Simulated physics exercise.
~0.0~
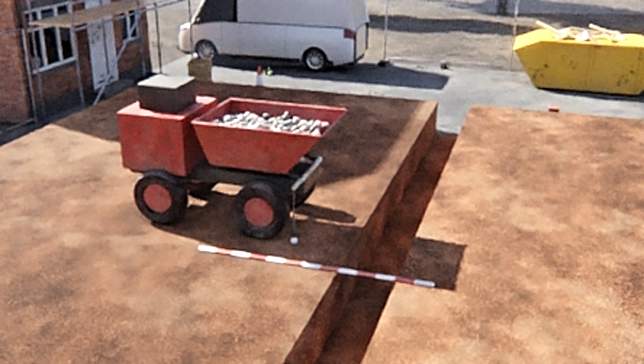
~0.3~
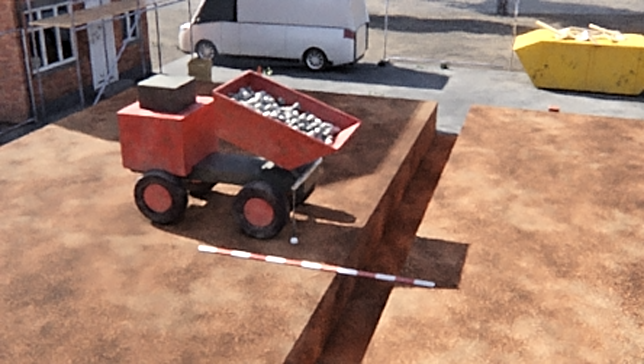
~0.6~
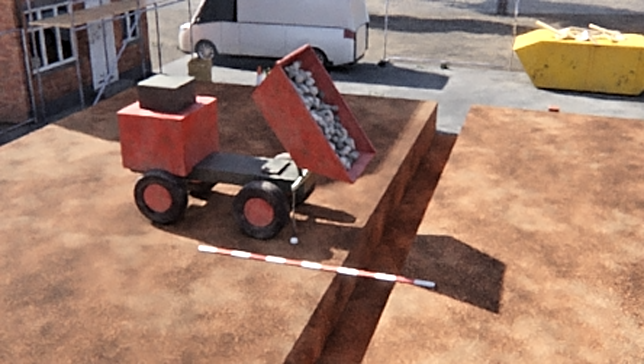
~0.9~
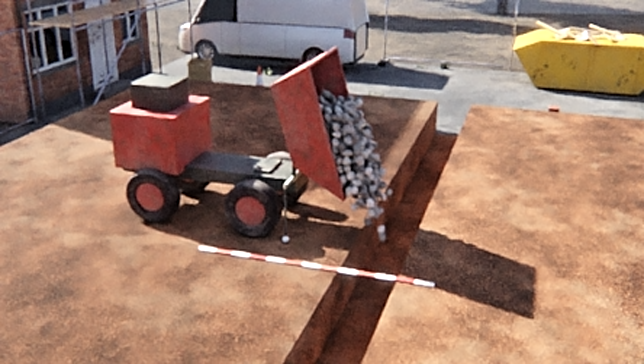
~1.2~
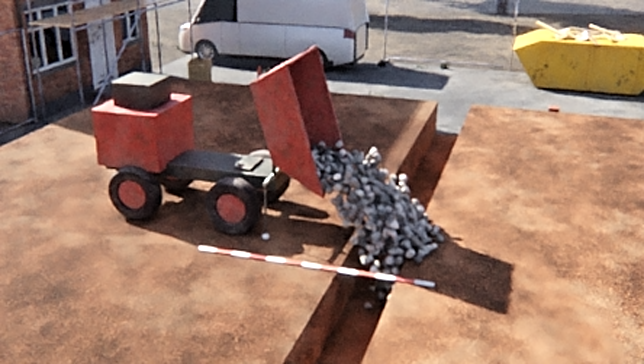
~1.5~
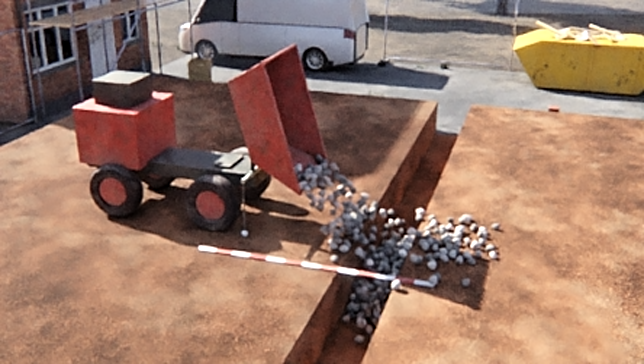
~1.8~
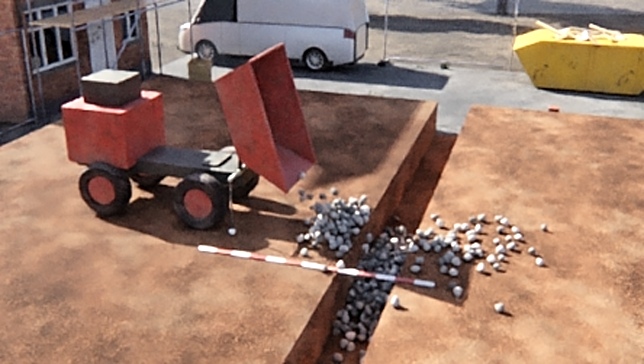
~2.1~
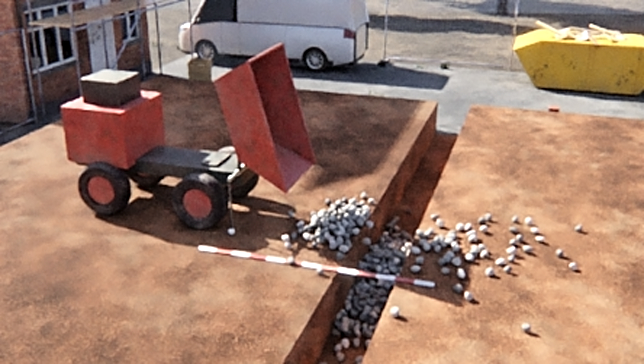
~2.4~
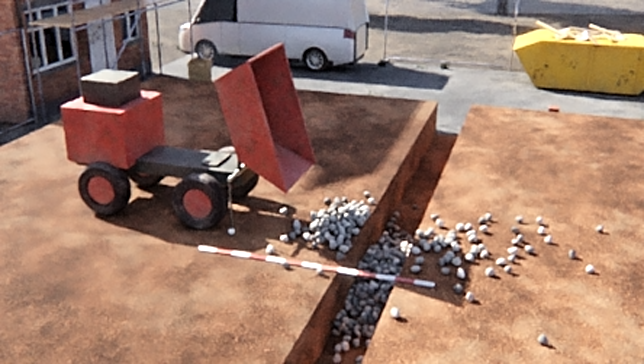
A red dumper tipped its skip up and poured grey cobbles towards a trench while rolling back to the left. Most of the stones dropped into the trench, leaving a small heap on the near edge and others scattered across the far side.
